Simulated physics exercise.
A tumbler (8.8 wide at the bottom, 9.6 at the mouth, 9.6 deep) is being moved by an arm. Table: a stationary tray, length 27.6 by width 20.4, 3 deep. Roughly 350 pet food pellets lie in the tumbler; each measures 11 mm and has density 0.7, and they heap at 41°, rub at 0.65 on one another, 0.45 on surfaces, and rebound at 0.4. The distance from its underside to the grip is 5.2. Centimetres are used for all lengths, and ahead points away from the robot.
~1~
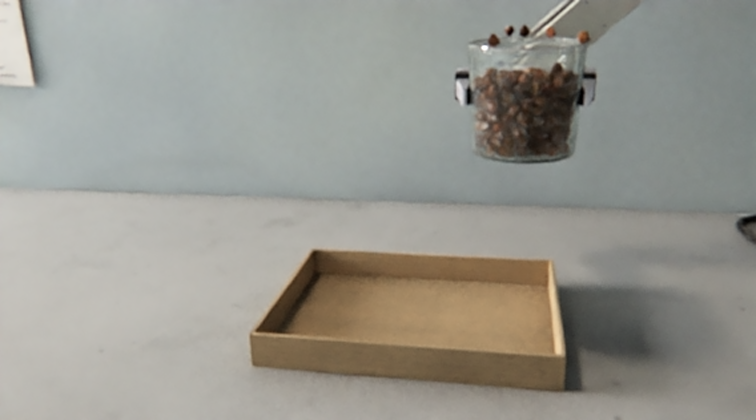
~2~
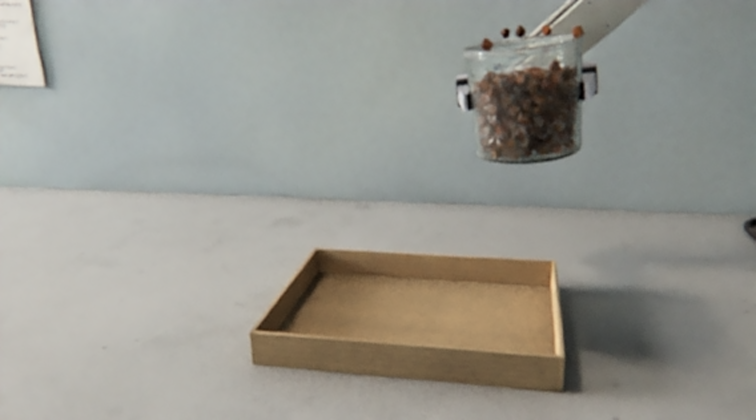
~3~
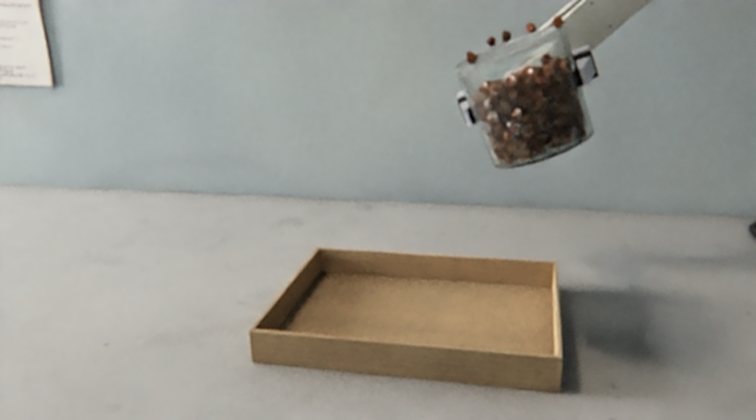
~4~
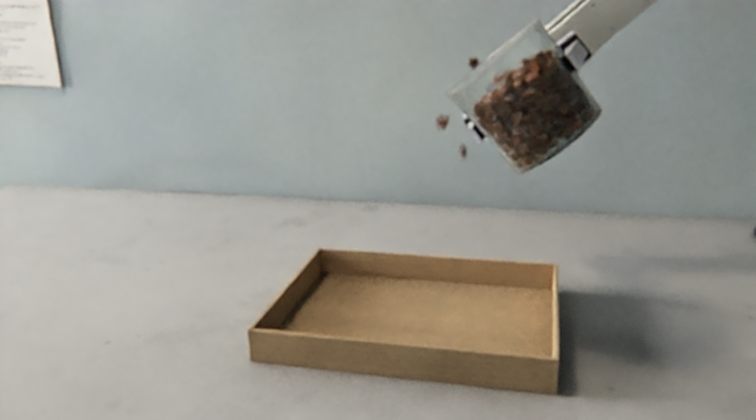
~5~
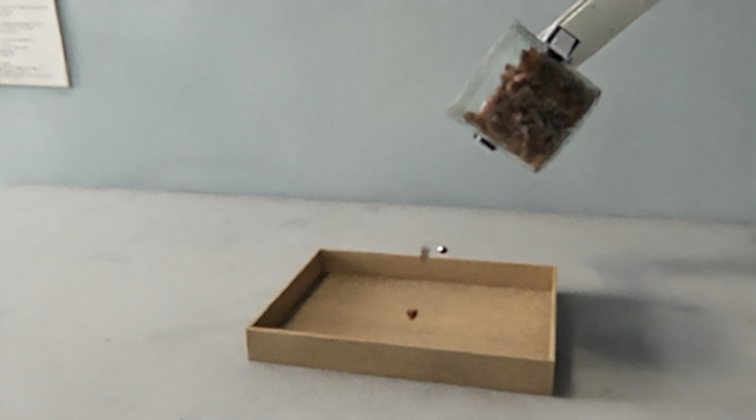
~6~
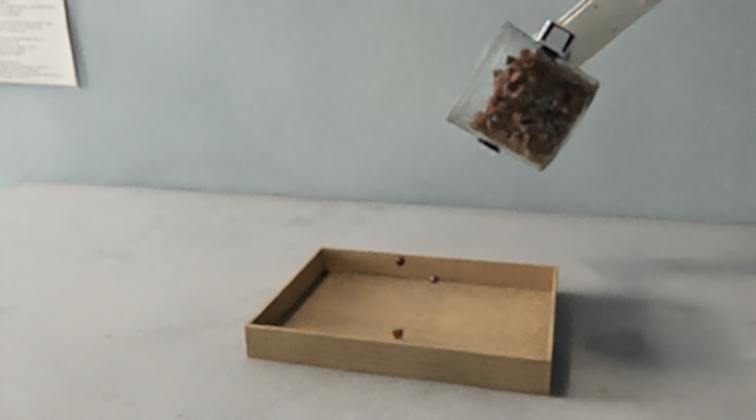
A clear tumbler of brown pellets, held by a robot arm, tilted steadily to the left above a shallow tan tray, and a few pellets dropped into the tray while the rest stayed inside.
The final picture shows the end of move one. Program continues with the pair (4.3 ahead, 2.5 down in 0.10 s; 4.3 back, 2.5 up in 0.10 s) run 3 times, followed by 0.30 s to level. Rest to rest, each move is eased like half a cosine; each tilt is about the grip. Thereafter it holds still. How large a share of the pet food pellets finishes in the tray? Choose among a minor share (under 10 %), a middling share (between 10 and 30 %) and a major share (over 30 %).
A middling share.
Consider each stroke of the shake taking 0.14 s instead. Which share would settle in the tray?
That change gives some 10 percent.
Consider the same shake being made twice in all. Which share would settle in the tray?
It would be near 10 per cent.
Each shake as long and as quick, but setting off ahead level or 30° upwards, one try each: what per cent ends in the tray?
Estimates, in order: 40 % then 75 %.
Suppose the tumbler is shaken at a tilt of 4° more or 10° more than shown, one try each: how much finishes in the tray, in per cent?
First try near 25 %, second near 35 %.
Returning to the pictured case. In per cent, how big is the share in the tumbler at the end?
80 %.
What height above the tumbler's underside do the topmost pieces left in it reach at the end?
Some 10.0 cm.
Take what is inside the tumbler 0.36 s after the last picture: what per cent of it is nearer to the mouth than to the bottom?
Around 50 percent.
Then, 0.36 s later, tilted 60° forward, highest piece 25 above the table; 312 in the tumbler, 22 in the tray, 1 on the table or floor, 15 in flight or on a rim.
Then, 0.72 s later, tilted 39° forward, highest piece 25 above the table; 280 in the tumbler, 41 in the tray, 10 on the table or floor, 19 in flight or on a rim.
Then, 1.10 s later, level, highest piece 29 above the table; 280 in the tumbler, 57 in the tray, 13 on the table or floor.
Then, 2.15 s later, level, highest piece 29 above the table; 280 in the tumbler, 57 in the tray, 13 on the table or floor.
At rest, 280 in the tumbler, 57 in the tray, 13 on the table or floor. That is 16 % in the tray.
